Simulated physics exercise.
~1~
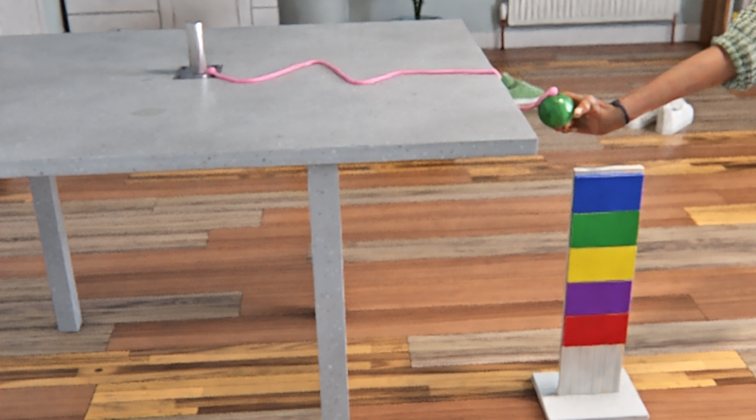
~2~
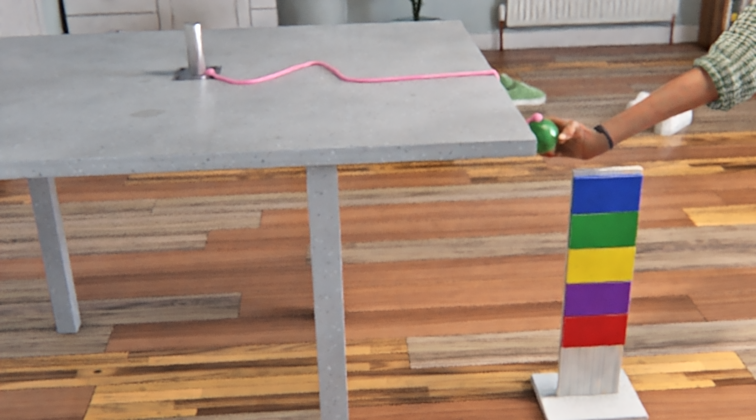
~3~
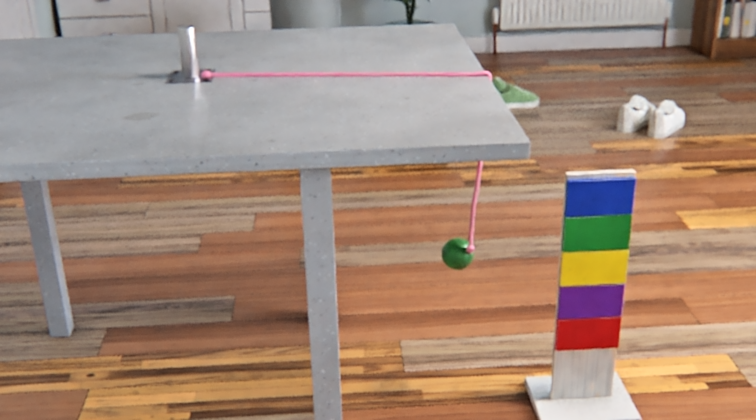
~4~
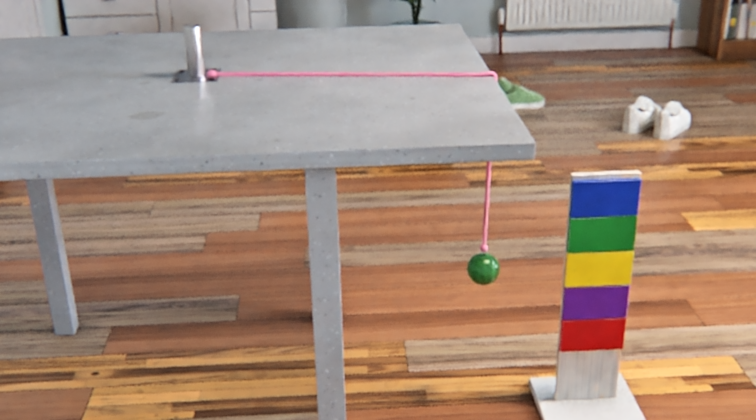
A green ball-like object tied to a pink cord was held past the right edge of a grey table, lowered a little and let go; it dropped, pulled the cord straight, and hung level with the yellow band of a nearby striped board.
